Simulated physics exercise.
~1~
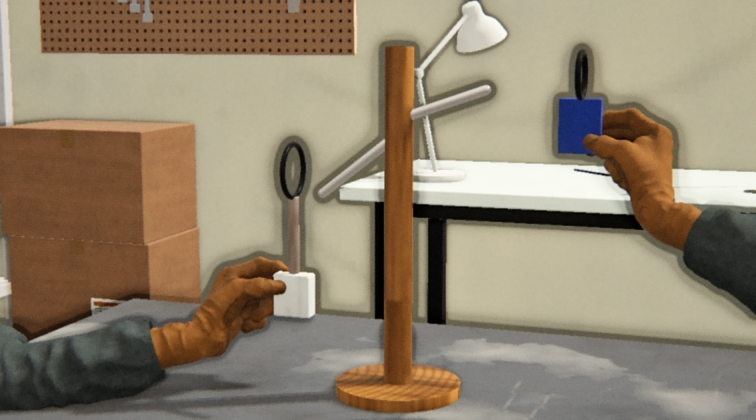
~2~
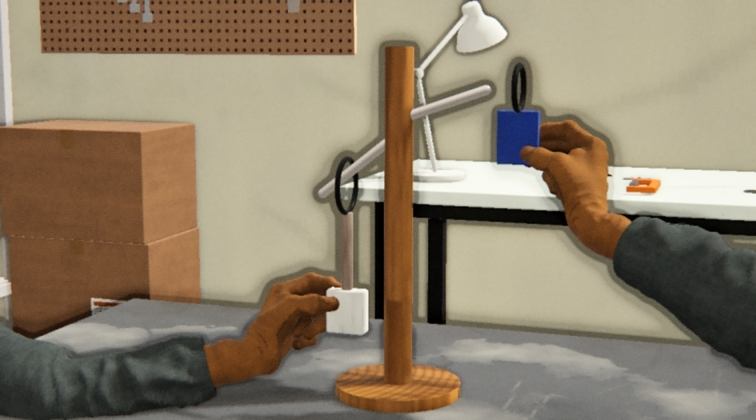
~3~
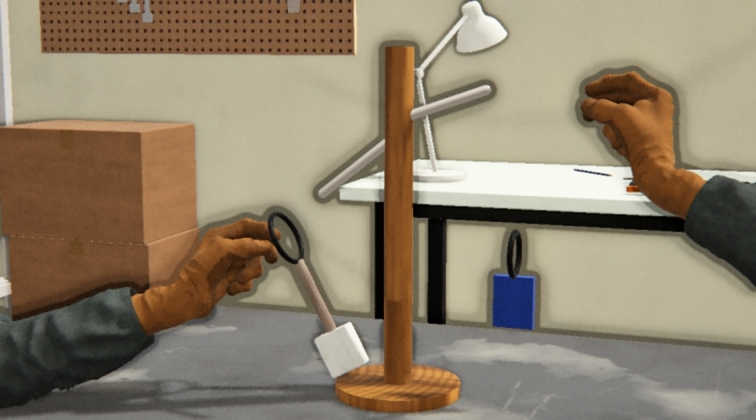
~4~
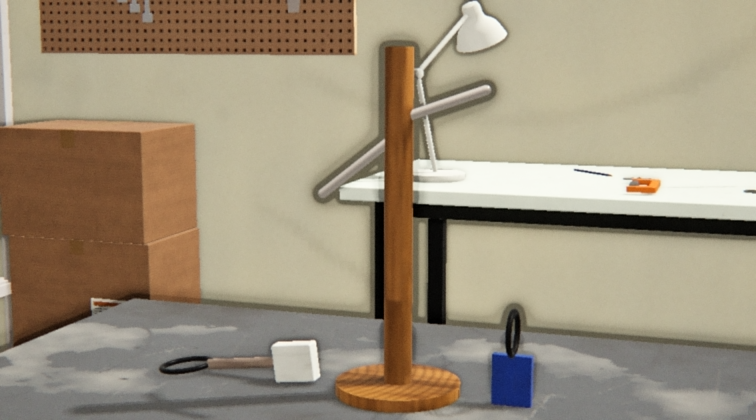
A still camera looks straight across a grey tabletop in a workroom, with cardboard boxes at left and a white desk and lamp behind. A wooden post on a round base stands in the middle, a slanted pale rod crossing it. Gloved hands hold a ringed white block on a stem at left and a ringed blue tag at right. Both hands bring their pieces inward toward the rod. The right hand then lets go and the tag drops, while the white piece tilts beneath the left hand. Finally, both pieces rest on the table, the white one lying sideways and the blue one upright.
